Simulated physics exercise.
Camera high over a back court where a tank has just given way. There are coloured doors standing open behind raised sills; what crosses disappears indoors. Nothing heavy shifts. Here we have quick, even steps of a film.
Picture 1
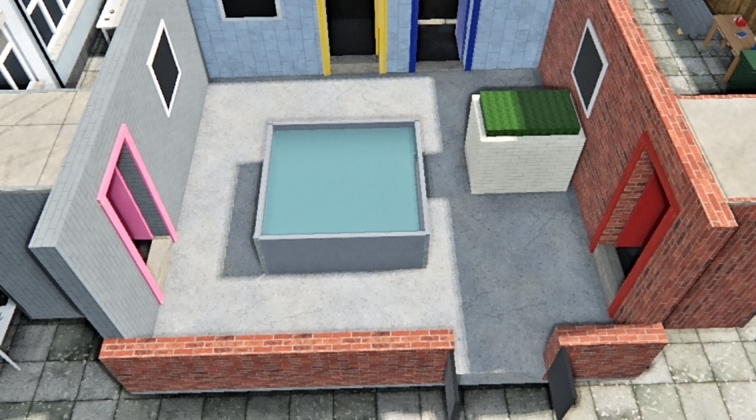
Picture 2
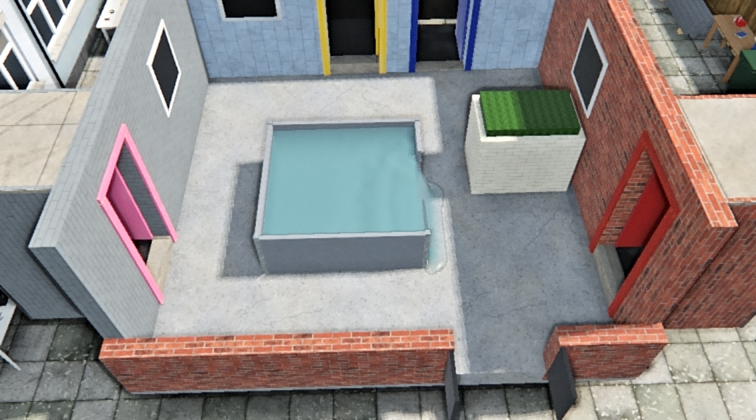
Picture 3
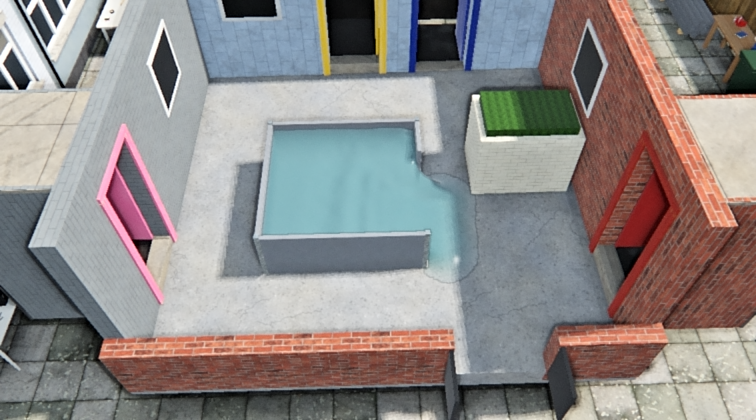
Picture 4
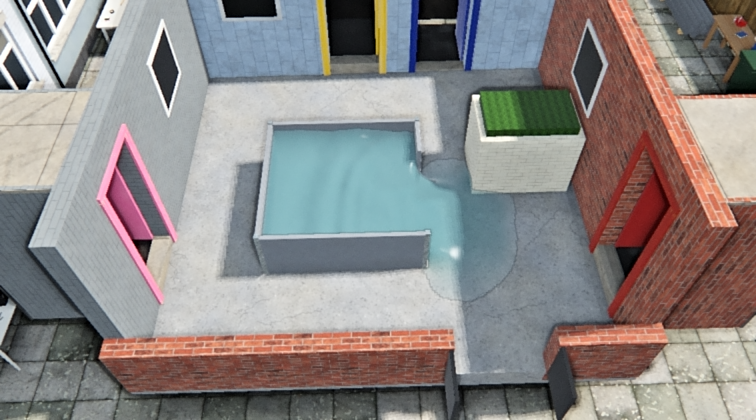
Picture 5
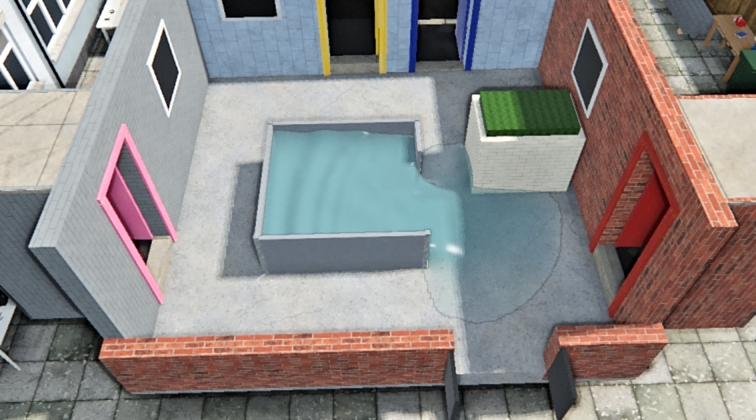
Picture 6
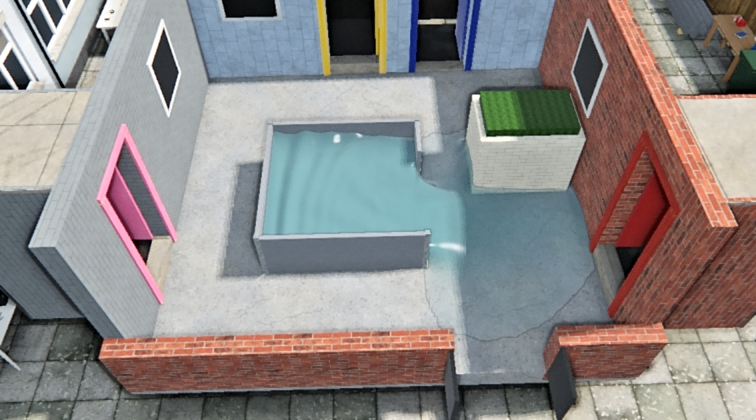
A square grey tank of blue-green water stands in the middle of a walled court, seen from high above by a still camera. A pink doorway is at left, yellow and blue ones at the back, a red one at right near a white block topped with green, and a low brick wall in front. The tank's right side opens and water pours out, spreading rightward across the paving around the block and toward the front.
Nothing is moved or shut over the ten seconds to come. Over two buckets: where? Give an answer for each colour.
In the end the red door exceeds two buckets, the blue door exceeds two buckets, the yellow door does not exceed two buckets, the pink door does not exceed two buckets.
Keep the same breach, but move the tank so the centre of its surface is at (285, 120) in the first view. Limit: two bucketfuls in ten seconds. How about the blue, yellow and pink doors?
Going by the run, the blue door tops the threshold, the yellow door remains below and the pink door remains below.
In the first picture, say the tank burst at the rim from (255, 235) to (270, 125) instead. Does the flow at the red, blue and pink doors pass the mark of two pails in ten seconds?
Going door by door: The red door stays safe, the blue door gets too much, and the pink door gets too much.
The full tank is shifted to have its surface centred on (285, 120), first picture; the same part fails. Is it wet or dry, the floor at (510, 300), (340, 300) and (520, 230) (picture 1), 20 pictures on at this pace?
Going through the three spots in turn: Gets wet, stays untouched, gets wet.
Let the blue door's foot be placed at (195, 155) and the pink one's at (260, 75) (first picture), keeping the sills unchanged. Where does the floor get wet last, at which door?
Result: The door marked blue.
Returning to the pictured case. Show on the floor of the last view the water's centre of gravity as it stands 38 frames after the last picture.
Somewhere near (397, 232).
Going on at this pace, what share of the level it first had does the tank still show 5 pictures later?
About 62 per cent.
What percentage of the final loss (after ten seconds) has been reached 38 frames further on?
Note - share reached: 70 %.
A moment on, water covers 30 % of the floor; the red door under two buckets in, the blue door not reached, the yellow door not reached, the pink door not reached.
Next, water covers 40 % of the floor; the red door over two buckets in, the blue door under two buckets in, the yellow door wet at the sill, nothing in, the pink door not reached.
Then, water covers 55 % of the floor; the red door far over two buckets in, the blue door over two buckets in, the yellow door wet at the sill, nothing in, the pink door not reached.
Later, water covers 90 % of the floor; the red door far over two buckets in, the blue door over two buckets in, the yellow door wet at the sill, nothing in, the pink door wet at the sill, nothing in.
In the end, water covers 100 % of the floor; the red door far over two buckets in, the blue door over two buckets in, the yellow door wet at the sill, nothing in, the pink door wet at the sill, nothing in.
